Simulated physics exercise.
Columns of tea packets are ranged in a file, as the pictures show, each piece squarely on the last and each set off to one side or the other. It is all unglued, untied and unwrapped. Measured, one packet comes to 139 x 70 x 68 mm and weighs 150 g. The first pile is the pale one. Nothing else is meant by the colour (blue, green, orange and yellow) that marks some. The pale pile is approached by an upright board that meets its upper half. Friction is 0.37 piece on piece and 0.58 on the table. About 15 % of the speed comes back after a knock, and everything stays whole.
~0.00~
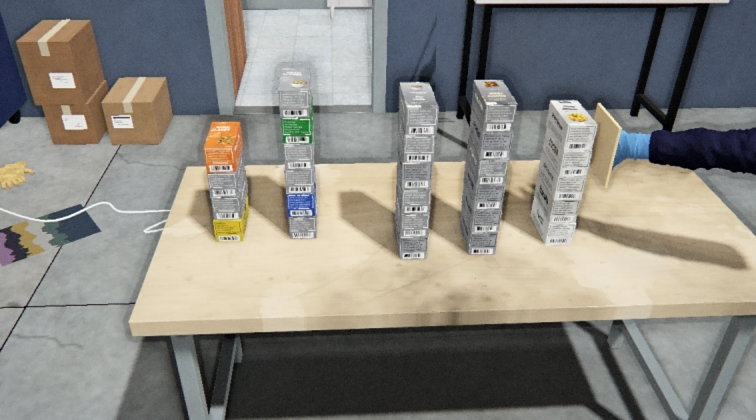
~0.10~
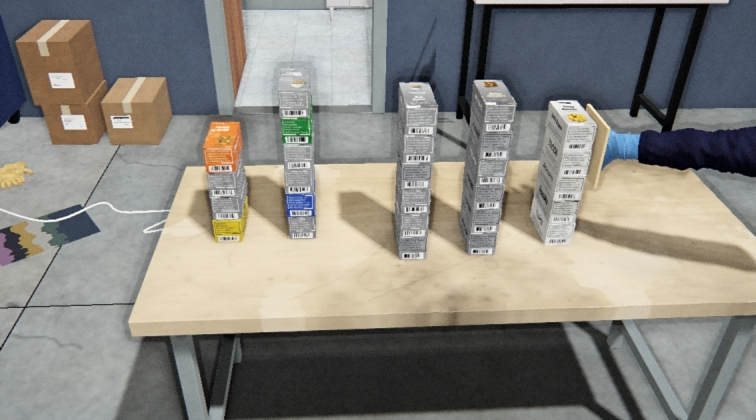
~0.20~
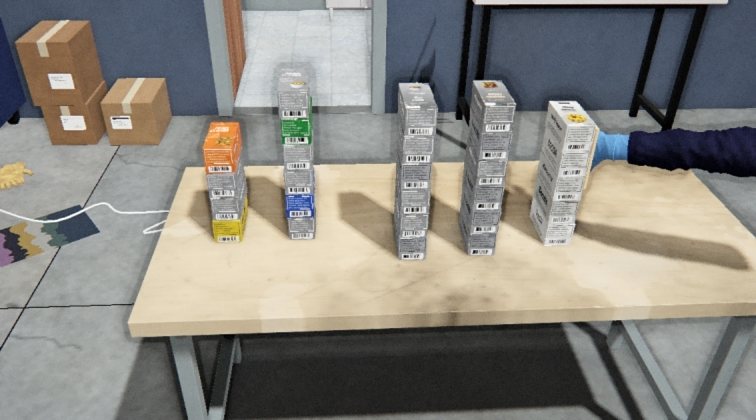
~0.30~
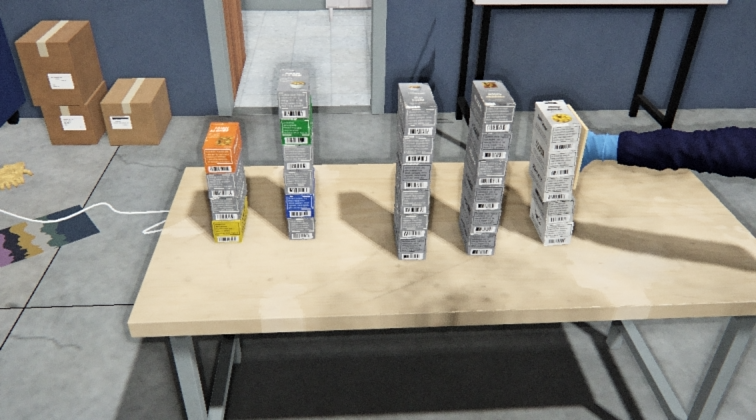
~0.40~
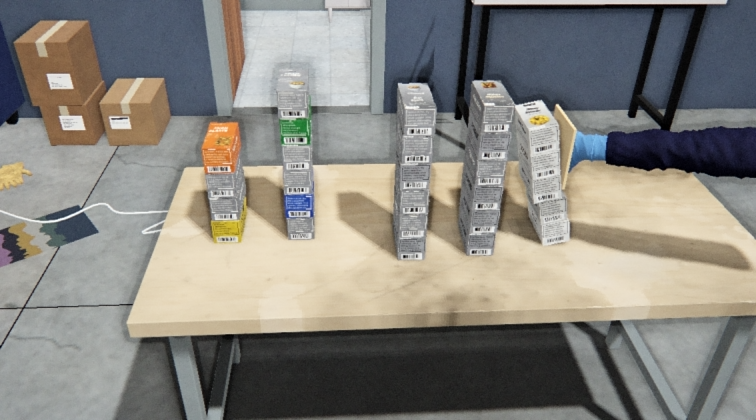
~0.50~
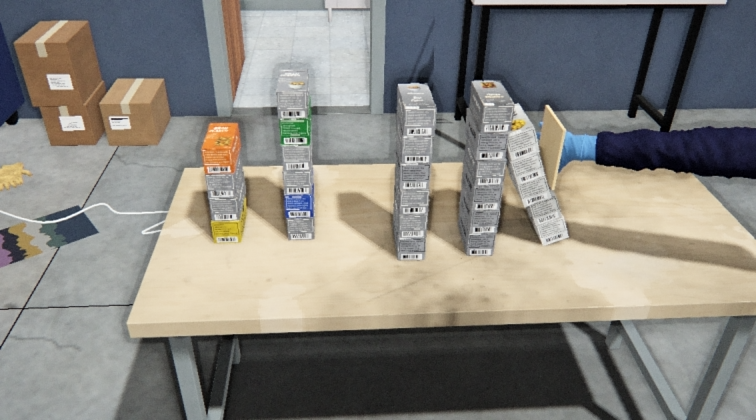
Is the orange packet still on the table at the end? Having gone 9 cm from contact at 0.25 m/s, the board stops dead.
No.
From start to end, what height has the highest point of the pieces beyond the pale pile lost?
I'd put it at around 21 cm.
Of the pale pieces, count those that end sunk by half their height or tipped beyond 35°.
5.
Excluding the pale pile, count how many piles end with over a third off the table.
1 of them.
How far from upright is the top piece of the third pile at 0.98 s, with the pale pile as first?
About 10 degrees from upright.
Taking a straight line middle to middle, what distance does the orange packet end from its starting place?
Start and end are some 109 cm apart.
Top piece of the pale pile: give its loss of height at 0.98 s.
8 cm.
By 0.98 s, 5 of the pale pile down; none of the 22 other packets off the table, 11 disturbed; orange packet unmoved.
By 1.34 s, 5 of the pale pile down; none of the 22 other packets off the table, 17 disturbed; orange packet unmoved; green packet tilted 5°.
By 2.12 s, 5 of the pale pile down; 2 of the 22 other packets off the table; orange packet upside down; green packet upside down.
When it is over (2.7 s), 5 of the pale pile down; 4 of the 22 other packets off the table; orange packet on its side; green packet on its side; blue packet tilted 45°, 28 mm lower.
